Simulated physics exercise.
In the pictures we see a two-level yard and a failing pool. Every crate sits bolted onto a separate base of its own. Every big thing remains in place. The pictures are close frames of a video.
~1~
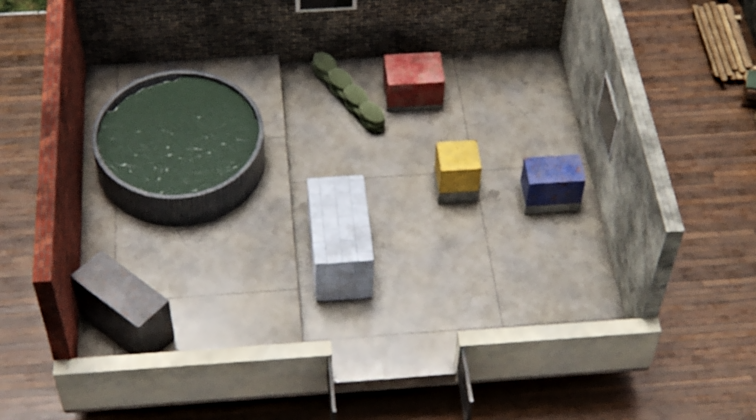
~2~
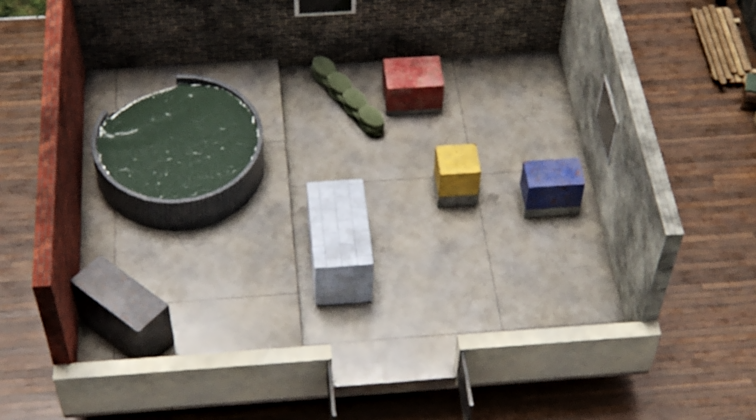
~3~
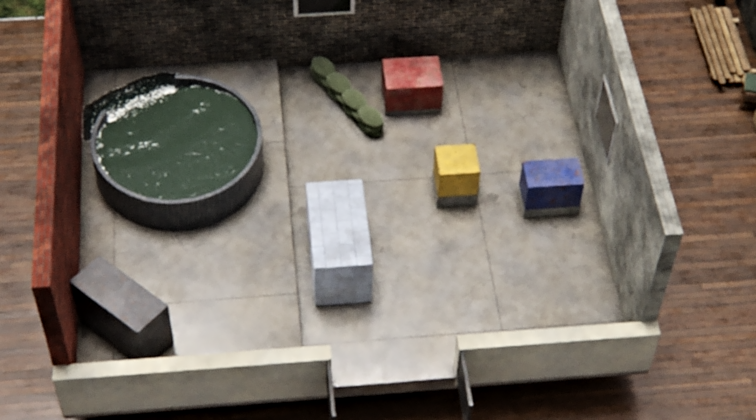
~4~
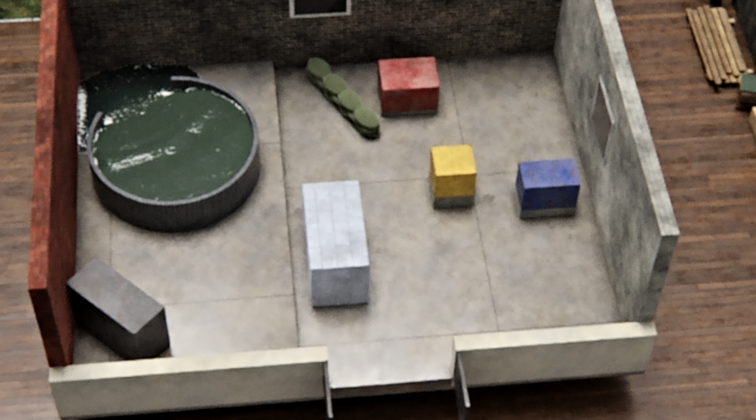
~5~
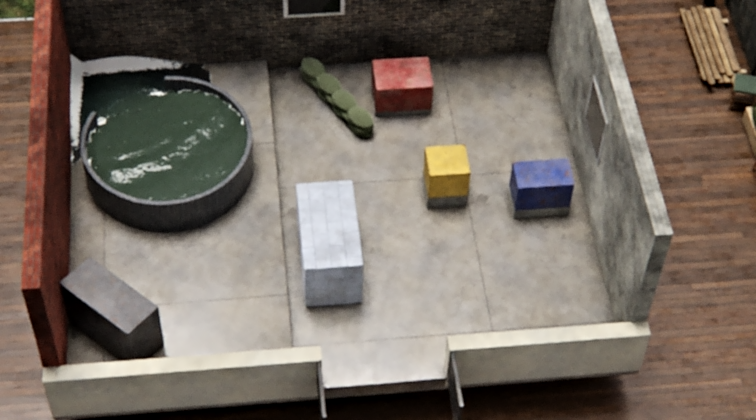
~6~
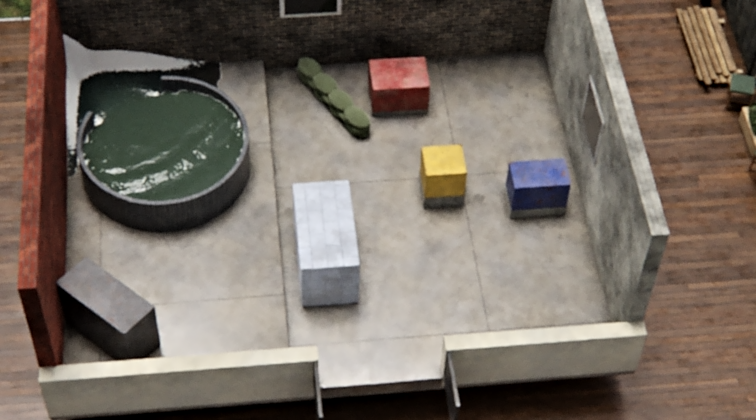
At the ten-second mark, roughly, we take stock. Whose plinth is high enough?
One by one: The red crate is going to stay clear of the water; the yellow crate is going to stay clear of the water; the blue crate is going to stay clear of the water.
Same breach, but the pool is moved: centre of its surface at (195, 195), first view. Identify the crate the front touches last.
The blue-painted one comes last.
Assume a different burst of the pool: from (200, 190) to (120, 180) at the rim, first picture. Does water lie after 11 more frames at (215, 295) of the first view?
That spot: Submerged.
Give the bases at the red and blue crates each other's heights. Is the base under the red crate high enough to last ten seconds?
Verdict on red crate: It is not reached.
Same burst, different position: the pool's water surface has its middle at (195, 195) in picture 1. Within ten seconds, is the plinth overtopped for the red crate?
Result: Red is untouched.
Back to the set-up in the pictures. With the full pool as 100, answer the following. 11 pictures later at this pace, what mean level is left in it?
That comes to some 56 per cent.
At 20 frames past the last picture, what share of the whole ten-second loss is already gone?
Note - share reached: 0 %.
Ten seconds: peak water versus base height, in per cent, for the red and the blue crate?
50 and 30 per cent, in that order.
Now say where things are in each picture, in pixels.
Still water in the round tank at (179, 135), in the first frame.
The front is at a hidden place, out from the gap on the round tank's far side, in the second frame.
The front is at a hidden place, out from the gap on the round tank's far side, in the third frame.
Water pours out on the round tank's far side and has run to (182, 67), in the fourth frame.
Water pours out on the round tank's far side and has run to (198, 65), in the fifth frame.
Water pours out on the round tank's far side and has run to (212, 64), in the sixth frame.
A moment on, water covers 10 % of the floor; the red crate not reached, the yellow crate not reached, the blue crate not reached.
Next, water covers 15 % of the floor; the red crate not reached, the yellow crate not reached, the blue crate not reached.
Then, water covers 35 % of the floor; the red crate water round its plinth, the yellow crate water round its plinth, the blue crate not reached.
Later, water covers 70 % of the floor; the red crate water round its plinth, the yellow crate water round its plinth, the blue crate water round its plinth.
In the end, water covers 90 % of the floor; the red crate stayed above the water, the yellow crate stayed above the water, the blue crate stayed above the water.
